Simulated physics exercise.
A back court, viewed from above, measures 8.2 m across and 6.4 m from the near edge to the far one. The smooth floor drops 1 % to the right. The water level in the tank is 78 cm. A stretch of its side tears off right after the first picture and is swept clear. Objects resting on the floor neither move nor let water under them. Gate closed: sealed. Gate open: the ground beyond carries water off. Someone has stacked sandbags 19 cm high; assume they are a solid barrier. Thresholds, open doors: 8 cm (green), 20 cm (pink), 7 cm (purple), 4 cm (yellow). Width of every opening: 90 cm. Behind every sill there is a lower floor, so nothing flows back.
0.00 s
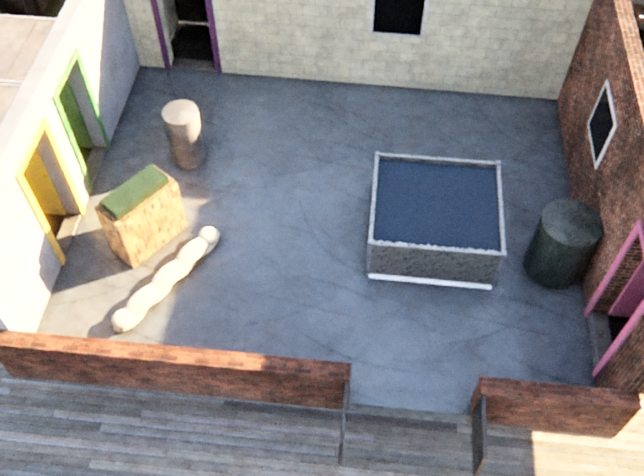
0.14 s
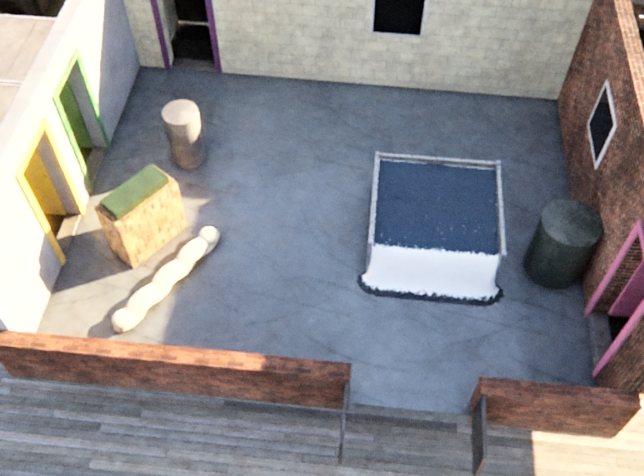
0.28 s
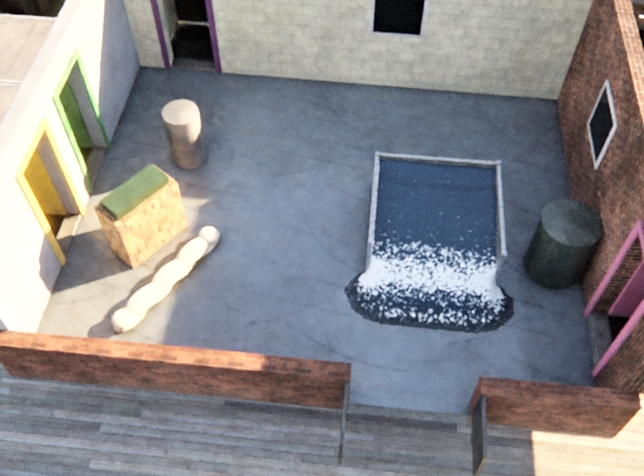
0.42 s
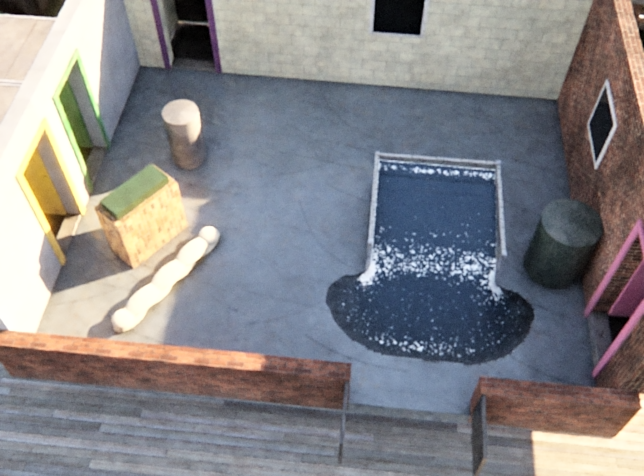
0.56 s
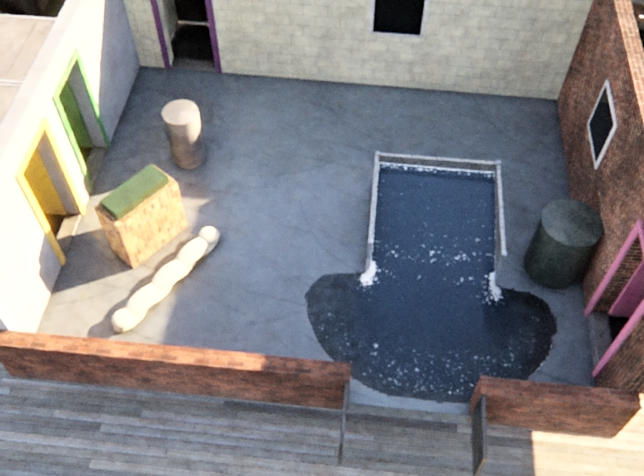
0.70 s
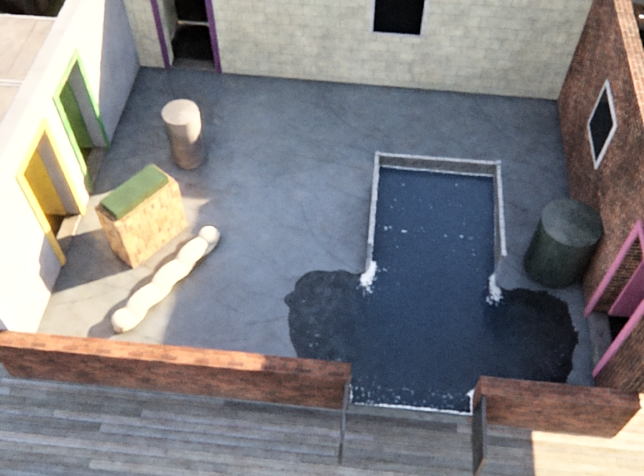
In this clip, the near side of a raised rectangular tank in a walled courtyard gives way, and dark water rushes out with white froth, spreading across the grey floor to both sides and reaching the gap in the low brick wall.
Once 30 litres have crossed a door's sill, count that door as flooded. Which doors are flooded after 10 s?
Green door: Short of the set amount. Pink door: Short of the set amount. Purple door: Short of the set amount. Yellow door: Short of the set amount.
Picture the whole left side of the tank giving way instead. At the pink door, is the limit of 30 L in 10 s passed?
So, pink door: Within bounds.
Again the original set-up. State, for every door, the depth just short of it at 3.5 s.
In cm: Green 0, pink 15, purple 0, yellow 0.
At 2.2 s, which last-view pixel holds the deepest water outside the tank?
Roughly at pixel (594, 412).
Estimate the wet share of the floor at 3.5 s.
Covered: Roughly 30 %.
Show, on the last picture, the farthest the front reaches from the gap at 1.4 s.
Near (199, 371).
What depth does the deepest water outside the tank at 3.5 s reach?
Around 29 centimetres.
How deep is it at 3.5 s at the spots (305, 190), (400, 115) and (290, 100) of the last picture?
Spot one 0 cm, spot two 0 cm, spot three 0 cm.
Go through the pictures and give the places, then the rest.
The first frame shows still water, 78 cm deep, in the tank at (437, 204).
In the second frame, the front is at (497, 290), 1.1 m from the gap at (432, 268); 0.5 m2 of floor is under water; 78 cm left at the back of the tank.
In the third frame, the front is at (506, 311), 1.3 m from the gap at (431, 270); 1.7 m2 of floor is under water; 77 cm left at the back of the tank.
In the fourth frame, the front is at (343, 322), 1.6 m from the gap at (431, 271); 3.2 m2 of floor is under water; 70 cm left at the back of the tank.
In the fifth frame, water pours out at (431, 272) and has run 2.0 m, to a hidden place; typically 9 cm deep outside, 66 cm at the tank's back.
In the sixth frame, the front is at a hidden place, 2.5 m from the gap at (431, 272); 7.0 m2 of floor is under water; 64 cm left at the back of the tank.
After 1.4 s water covers 20 % of the floor and is deepest (46 cm) near (594, 412); green door not reached, pink door 7 cm at the sill, 0 L in, purple door not reached, yellow door not reached.
After 2.2 s water covers 25 % of the floor and is deepest (40 cm) near (594, 412); green door not reached, pink door 17 cm at the sill, 0 L in, purple door not reached, yellow door not reached.
After 3.5 s water covers 30 % of the floor and is deepest (29 cm) near (577, 282); green door not reached, pink door 15 cm at the sill, 2 L in, purple door not reached, yellow door not reached.
After 6.0 s water covers 50 % of the floor and is deepest (10 cm) near (568, 300); green door 1 cm at the sill, 0 L in, pink door 9 cm at the sill, 2 L in, purple door not reached, yellow door 2 cm at the sill, 0 L in.
After 10.0 s water covers 60 % of the floor and is deepest (6 cm) near (175, 368); green door 1 cm at the sill, 0 L in, pink door 4 cm at the sill, 2 L in, purple door not reached, yellow door 1 cm at the sill, 0 L in.
